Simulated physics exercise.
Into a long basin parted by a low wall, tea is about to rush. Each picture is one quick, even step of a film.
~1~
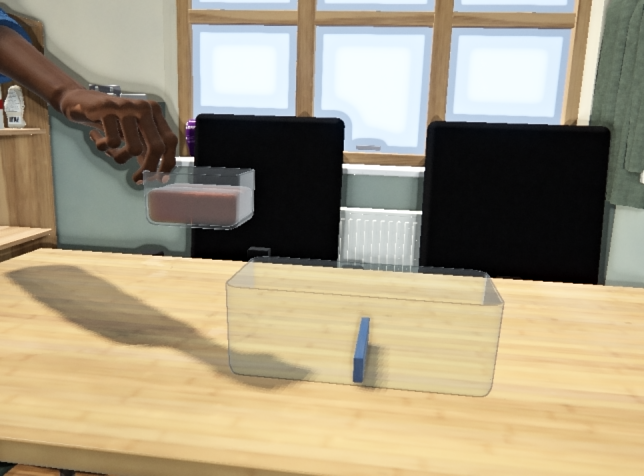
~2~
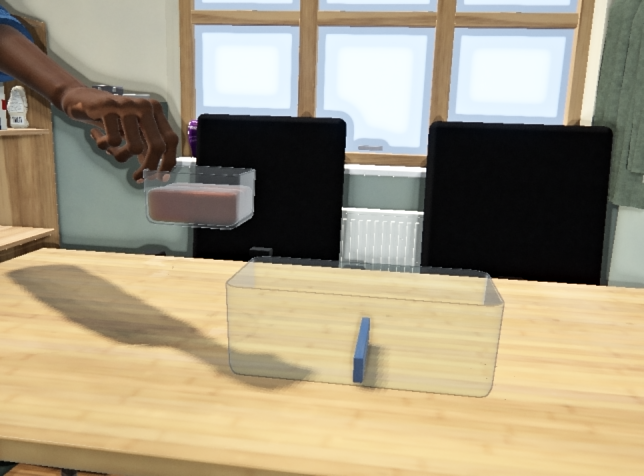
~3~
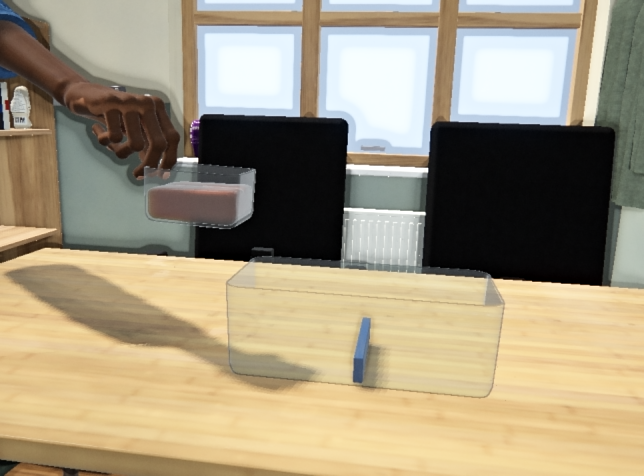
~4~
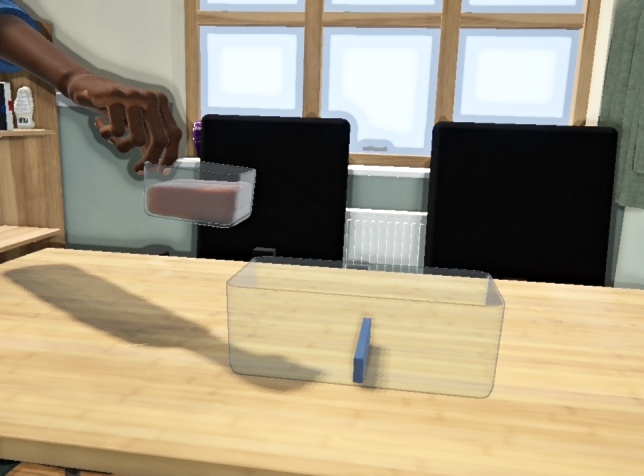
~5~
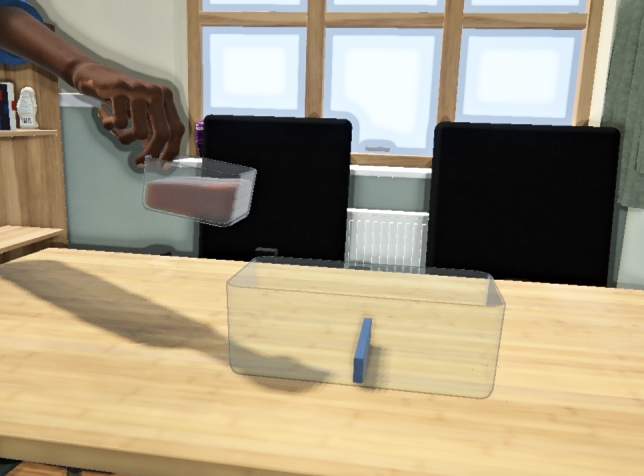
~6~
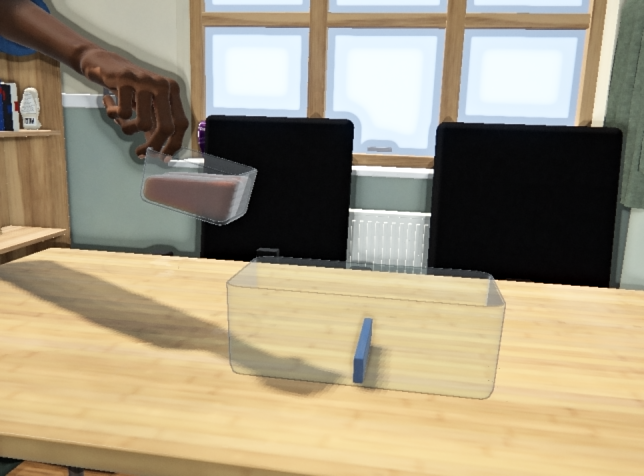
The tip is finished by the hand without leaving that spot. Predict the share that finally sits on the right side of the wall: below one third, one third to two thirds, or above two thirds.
Right-side share: Below one third.
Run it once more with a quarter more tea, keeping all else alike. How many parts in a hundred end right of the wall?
Near 10 %.
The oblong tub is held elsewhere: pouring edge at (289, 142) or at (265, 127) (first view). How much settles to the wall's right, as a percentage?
Roughly 65 per cent, then roughly 35 per cent.
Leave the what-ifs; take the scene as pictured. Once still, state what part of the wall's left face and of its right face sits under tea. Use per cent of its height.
On the left it is 50 per cent, on the right 10.
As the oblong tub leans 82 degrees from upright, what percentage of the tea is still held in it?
55 in a hundred.
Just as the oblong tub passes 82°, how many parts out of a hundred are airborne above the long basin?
It's close to 45 percent.
A moment on, the oblong tub is tipped on its side and 53 per cent is still to pour, 3 is left of the wall and 0 right of it.
Next, the oblong tub is tipped right over and 4 per cent is still to pour, 76 is left of the wall and 3 right of it.
Then the oblong tub is tipped right over and 0 per cent is still to pour, 86 is left of the wall and 10 right of it.
Later the oblong tub is tipped right over and 0 per cent is still to pour, 86 is left of the wall and 11 right of it.
In the end 86 per cent lies left of the wall, 11 right of it and 4 outside.
